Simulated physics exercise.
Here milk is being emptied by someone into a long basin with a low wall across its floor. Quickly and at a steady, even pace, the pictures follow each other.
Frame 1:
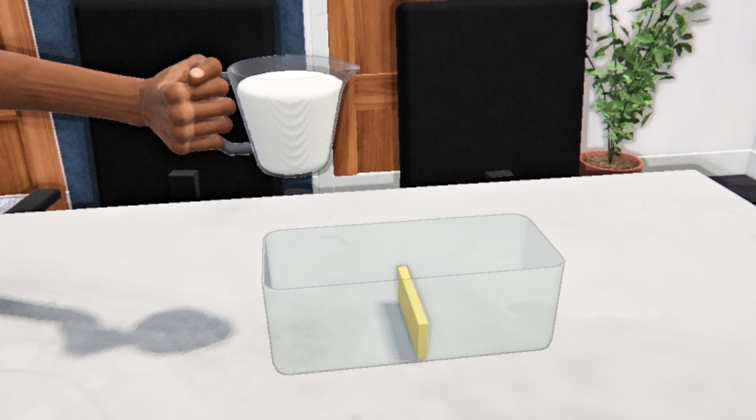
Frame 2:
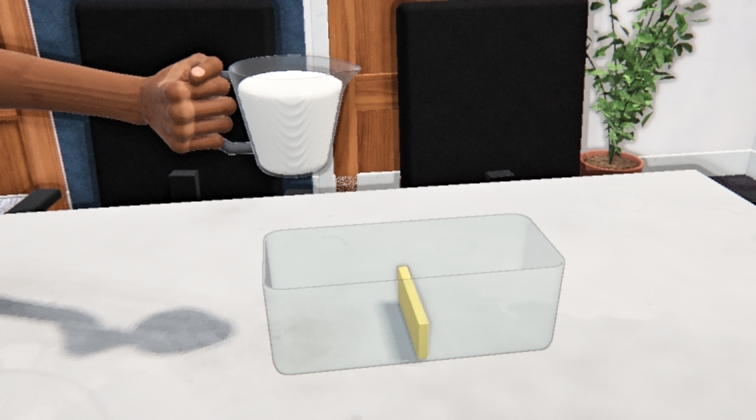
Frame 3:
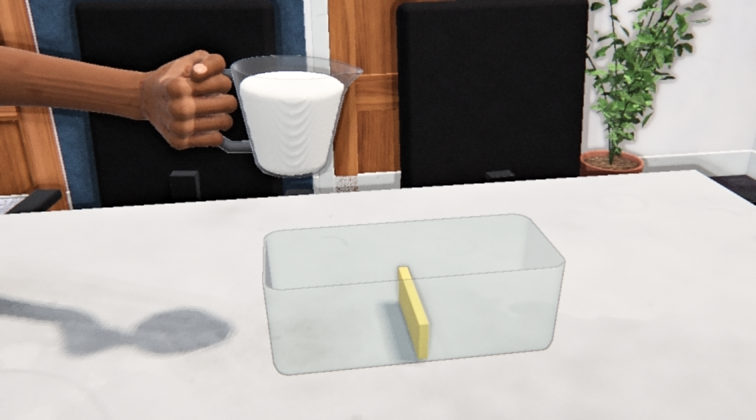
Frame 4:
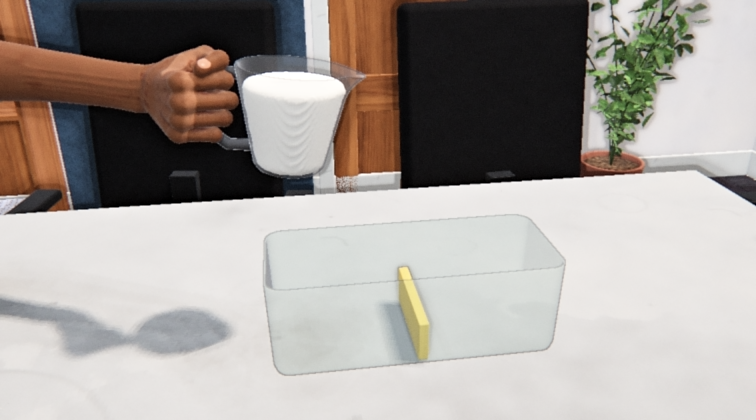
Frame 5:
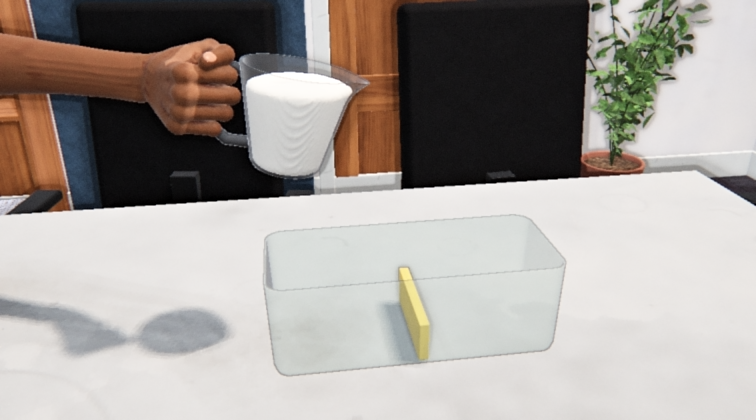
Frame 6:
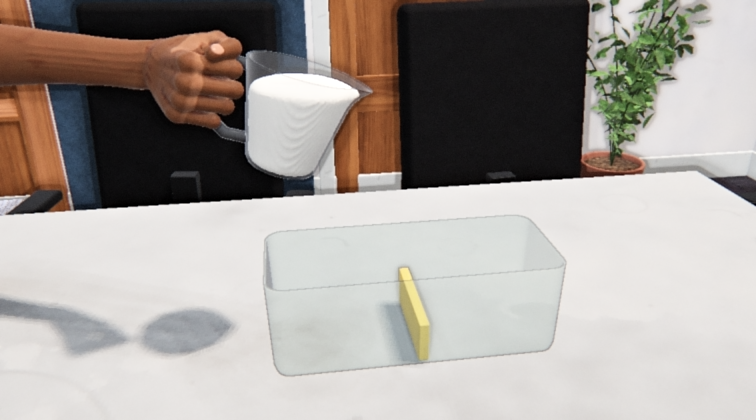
Above a long clear basin with a low yellow wall, a hand gradually tilts a jug of milk rightward.
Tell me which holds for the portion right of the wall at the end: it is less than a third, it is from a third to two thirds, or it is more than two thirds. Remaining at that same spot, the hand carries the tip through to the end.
The share right of the wall is going to reach a third without passing two thirds.
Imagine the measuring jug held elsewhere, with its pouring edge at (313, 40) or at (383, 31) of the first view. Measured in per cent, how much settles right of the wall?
About 5 % the first time, about 90 % the second.
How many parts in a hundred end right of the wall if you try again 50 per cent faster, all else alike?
Close to 35 out of every hundred.
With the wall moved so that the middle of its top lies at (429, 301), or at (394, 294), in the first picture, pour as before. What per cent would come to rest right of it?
About 25 % and 80 %.
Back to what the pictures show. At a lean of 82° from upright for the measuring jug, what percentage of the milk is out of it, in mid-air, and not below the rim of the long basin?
I'd put it at roughly 35 percent of it.
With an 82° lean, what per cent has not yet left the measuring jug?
Still holding around 55 %, give or take.
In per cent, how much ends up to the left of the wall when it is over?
50 in a hundred.
A moment on, the measuring jug is tipped on its side and 56 per cent is still to pour, 0 is left of the wall and 9 right of it.
Next, the measuring jug is tipped right over and 8 per cent is still to pour, 30 is left of the wall and 44 right of it.
Then the measuring jug is tipped right over and 0 per cent is still to pour, 52 is left of the wall and 45 right of it.
Later the measuring jug is tipped right over and 0 per cent is still to pour, 52 is left of the wall and 46 right of it.
Finally, 52 per cent lies left of the wall, 46 right of it and 2 outside.
